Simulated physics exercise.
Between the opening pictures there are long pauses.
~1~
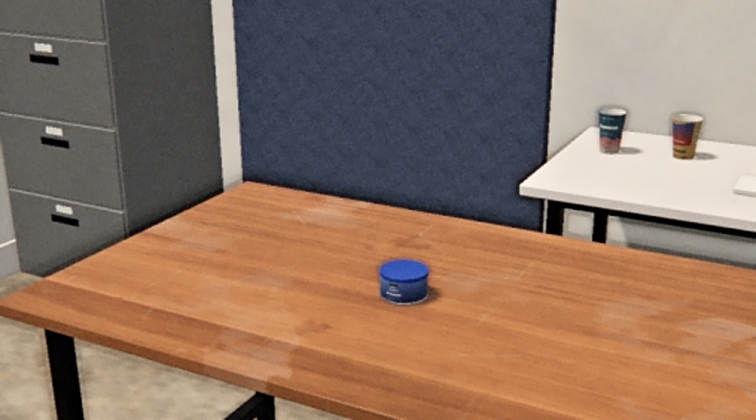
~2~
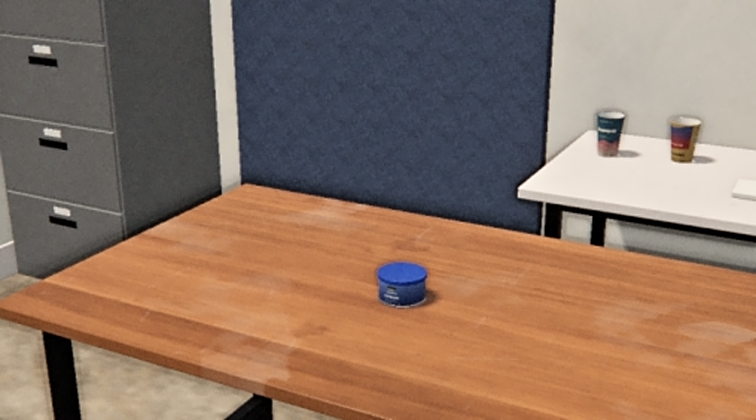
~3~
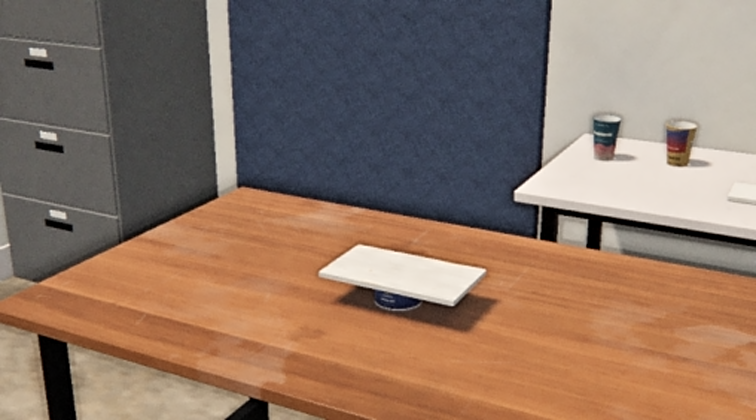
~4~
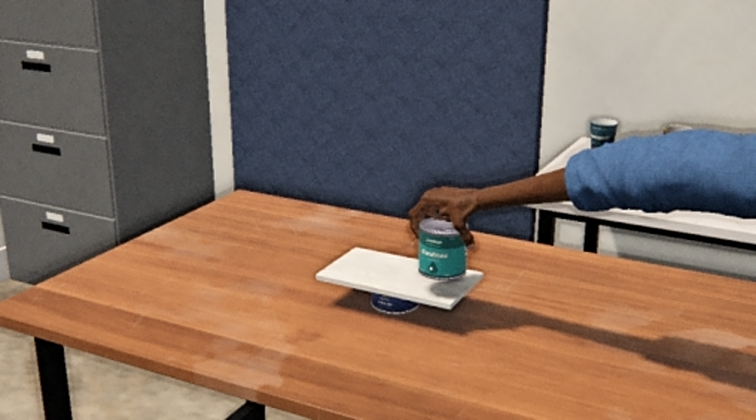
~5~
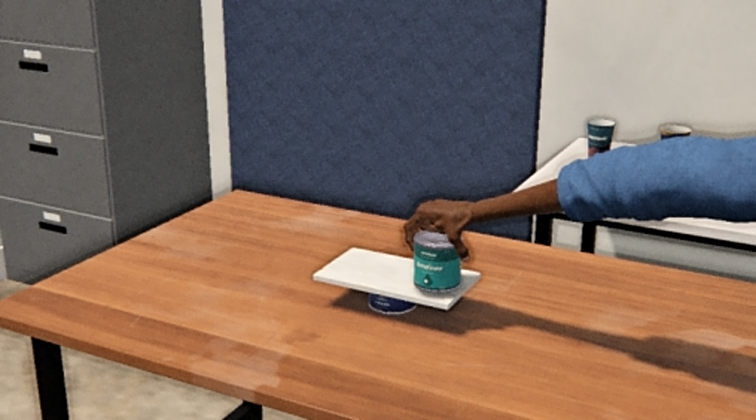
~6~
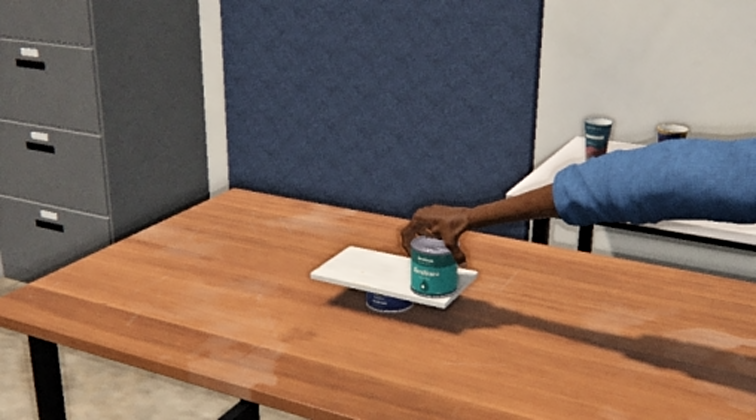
A white board appears on top of a small blue tub on a brown wooden table, seen from slightly above in an office-like room. A grey filing cabinet stands at left, a dark blue partition behind, and two patterned cups on a white table at right. A blue-sleeved arm reaches in from the right and lowers a turquoise tin onto the board's right side, keeping hold, while the camera drifts very slightly.
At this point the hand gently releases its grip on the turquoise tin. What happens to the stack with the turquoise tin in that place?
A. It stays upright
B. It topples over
B, it topples over.
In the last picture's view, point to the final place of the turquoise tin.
End position: Approximately (484, 317).
Then, 0.30 s on from there, turquoise tin now fallen; white board turned 30° from how it was put.
Then, 0.50 s on from there, white board turned 25° from how it was put.
Then, 0.60 s on from there, white board turned 8° from how it was put.
Then, 1.50 s on from there, nothing new.
In the end, fallen, turquoise tin; the other 2 unmoved. At the end, from the last picture's camera, turquoise tin near (484, 317). The stack comes apart.
